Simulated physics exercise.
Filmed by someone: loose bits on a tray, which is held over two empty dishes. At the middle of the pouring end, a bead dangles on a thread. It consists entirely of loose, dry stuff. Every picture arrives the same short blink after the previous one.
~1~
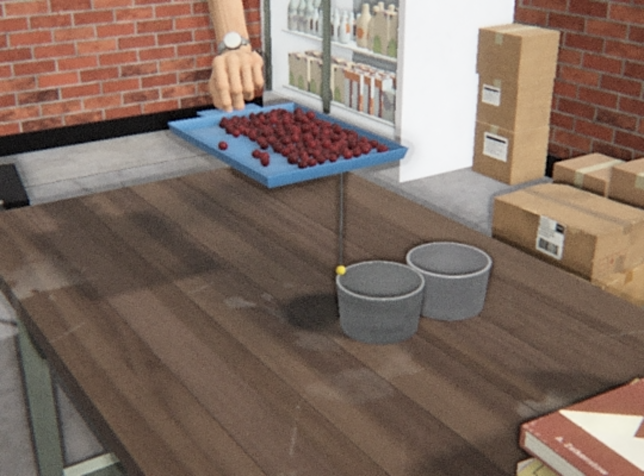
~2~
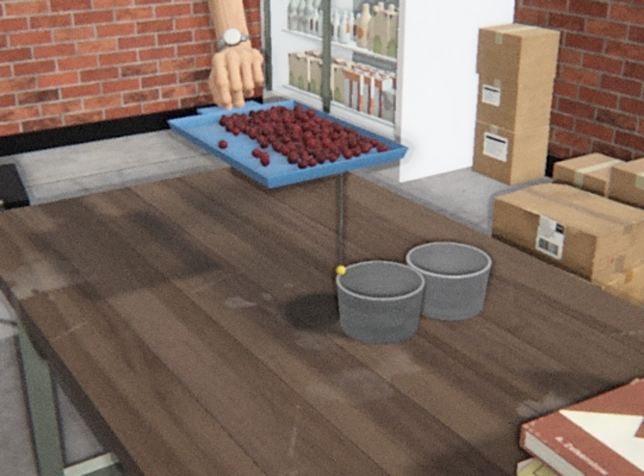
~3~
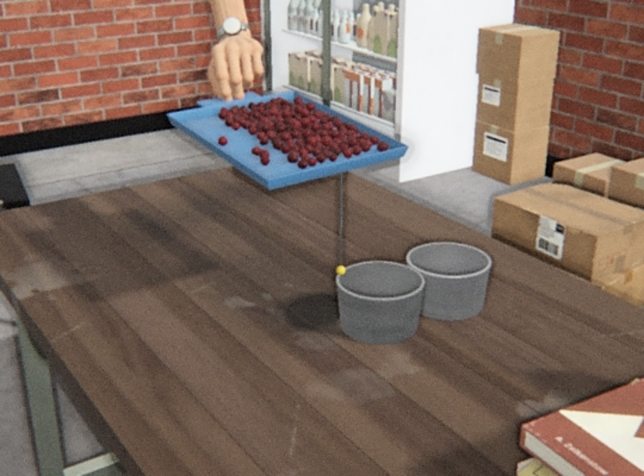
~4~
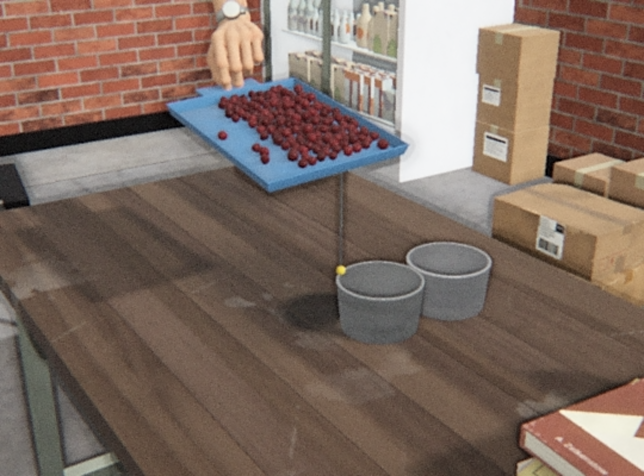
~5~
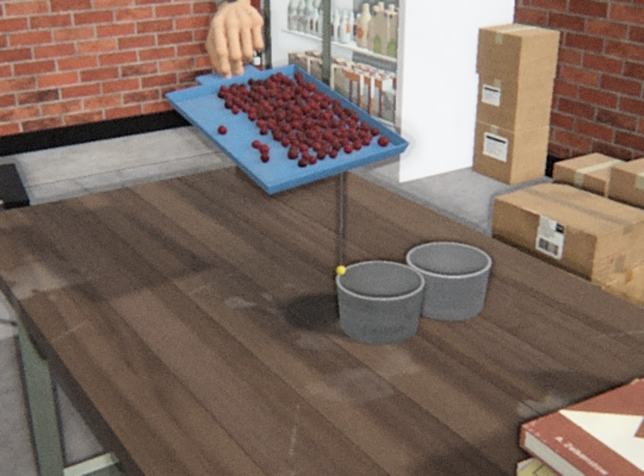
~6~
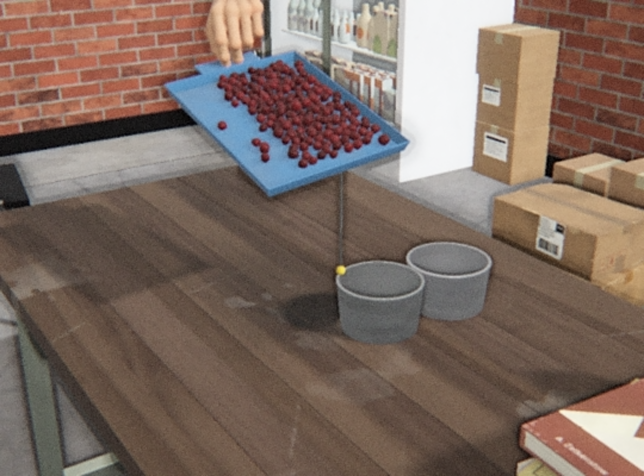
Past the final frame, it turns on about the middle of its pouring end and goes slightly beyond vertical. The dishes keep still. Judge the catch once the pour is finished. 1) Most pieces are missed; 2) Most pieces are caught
1.
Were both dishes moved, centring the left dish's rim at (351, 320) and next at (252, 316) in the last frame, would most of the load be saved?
Place 1: Lower than half; place 2: Higher than half.
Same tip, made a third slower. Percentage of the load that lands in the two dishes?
That works out at some 0 per cent.
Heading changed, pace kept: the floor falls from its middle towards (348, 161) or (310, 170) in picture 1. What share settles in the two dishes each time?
Shares: 50 %, then 0 %.
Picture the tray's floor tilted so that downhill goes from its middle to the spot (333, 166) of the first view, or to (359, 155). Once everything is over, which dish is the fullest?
Case one goes to the left-side dish, case two to the left-side dish.
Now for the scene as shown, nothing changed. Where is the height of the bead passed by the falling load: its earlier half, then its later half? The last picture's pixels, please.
The opening half passes (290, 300), the closing half (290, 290).
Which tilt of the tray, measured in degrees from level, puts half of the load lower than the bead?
Roughly 95 degrees of turn.
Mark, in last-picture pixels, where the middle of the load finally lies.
(295, 370).
Soon, tray tipped steeply; most on the tray; a stray few outside both; a small part in the air.
A while on, tray tipped right over; a small part on the tray; a stray few in the left dish; about two thirds outside both; about a quarter in the air.
Towards the end, tray tipped past a quarter turn; a stray few in the left dish; nearly all outside both.
Finally, tray tipped past a quarter turn; a stray few in the left dish; none in the right dish; nearly all outside both.
